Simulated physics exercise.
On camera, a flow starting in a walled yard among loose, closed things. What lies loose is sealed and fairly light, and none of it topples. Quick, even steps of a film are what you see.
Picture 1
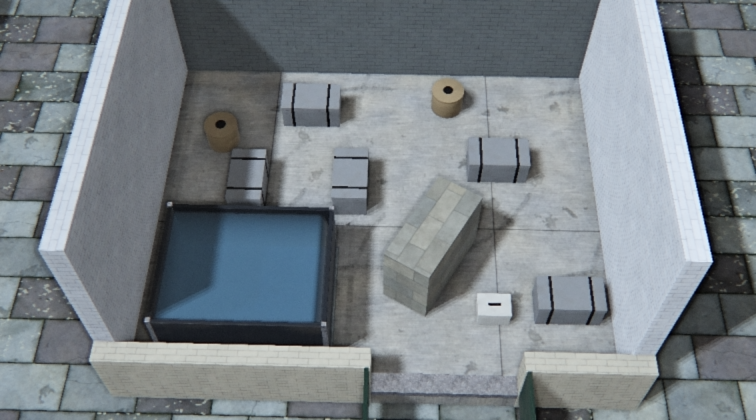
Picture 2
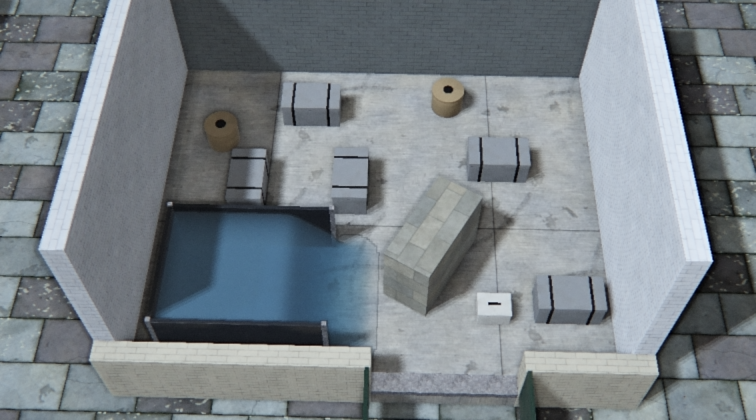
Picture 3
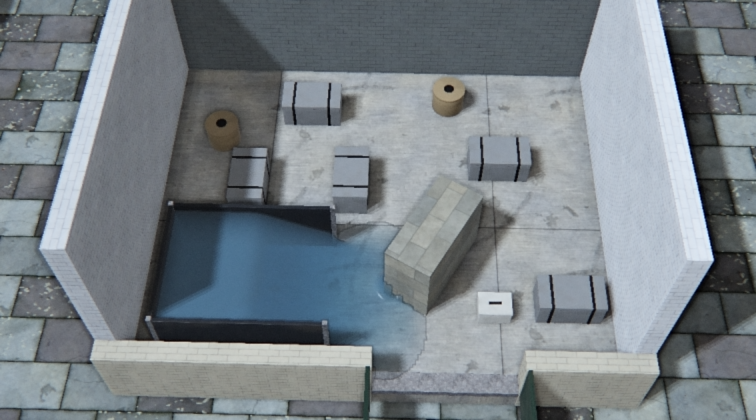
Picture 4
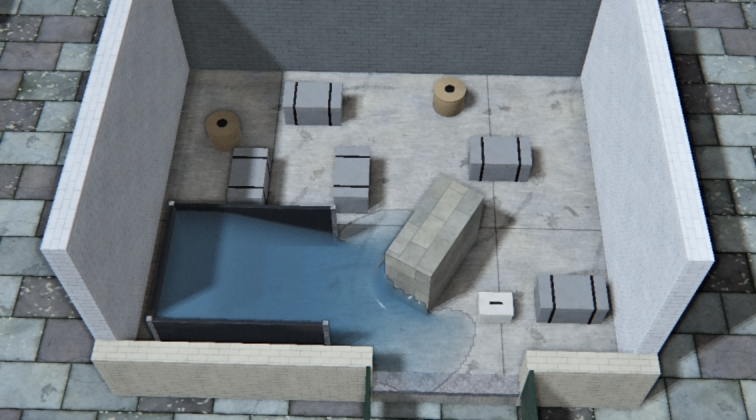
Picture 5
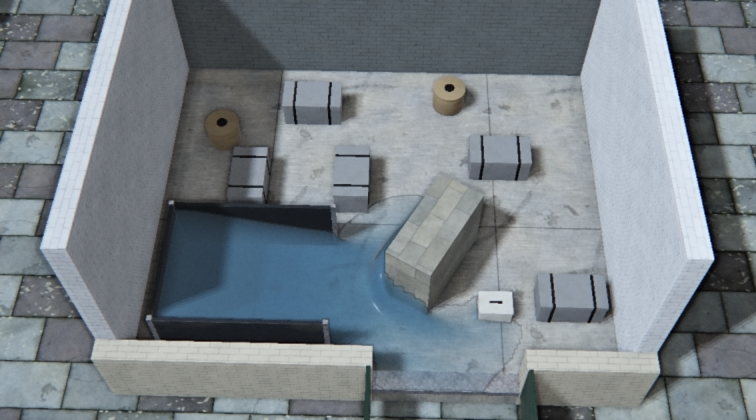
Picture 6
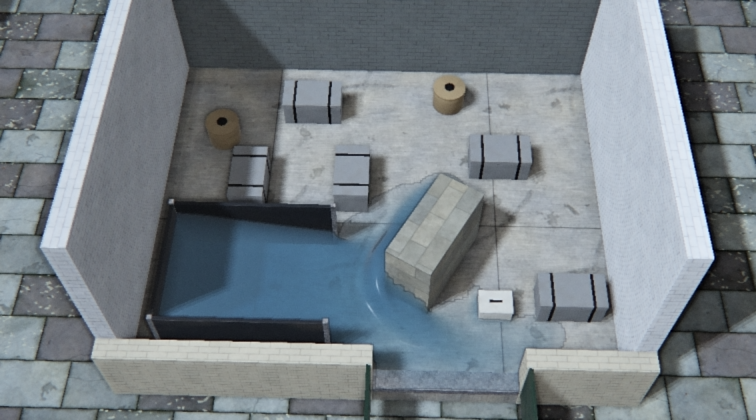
Blue water spreading from an open-sided tank across a walled yard and around an angled block, the scattered boxes staying still.
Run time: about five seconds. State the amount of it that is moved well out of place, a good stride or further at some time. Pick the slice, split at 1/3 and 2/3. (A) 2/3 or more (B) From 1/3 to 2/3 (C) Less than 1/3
The answer is C.
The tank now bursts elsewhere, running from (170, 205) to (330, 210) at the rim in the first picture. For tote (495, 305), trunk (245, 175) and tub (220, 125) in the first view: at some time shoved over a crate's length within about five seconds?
Object by object: Short of it, covered the distance, covered the distance.
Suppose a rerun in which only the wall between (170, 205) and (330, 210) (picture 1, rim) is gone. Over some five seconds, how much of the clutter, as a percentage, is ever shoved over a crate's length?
90 % or thereabouts.
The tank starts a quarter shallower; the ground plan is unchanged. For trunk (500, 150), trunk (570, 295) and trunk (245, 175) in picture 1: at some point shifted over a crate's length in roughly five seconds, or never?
First: Falls short; second: Falls short; third: Falls short.
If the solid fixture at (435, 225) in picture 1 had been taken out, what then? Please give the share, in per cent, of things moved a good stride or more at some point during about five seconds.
50 in a hundred.
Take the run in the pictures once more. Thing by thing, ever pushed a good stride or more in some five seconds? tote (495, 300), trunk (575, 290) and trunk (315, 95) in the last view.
Listed order gives below that mark, then past that mark, and lastly below that mark.
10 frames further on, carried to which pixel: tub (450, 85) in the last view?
Close to (454, 60).
A moment on, 0 of 8 are well off their spots; 0 afloat.
Next, 0 of 8 are well off their spots; 1 afloat.
Later, 2 of 8 are well off their spots; 1 afloat.
In the end, 2 of 8 are well off their spots, and 2 have been at some point; 1 afloat.
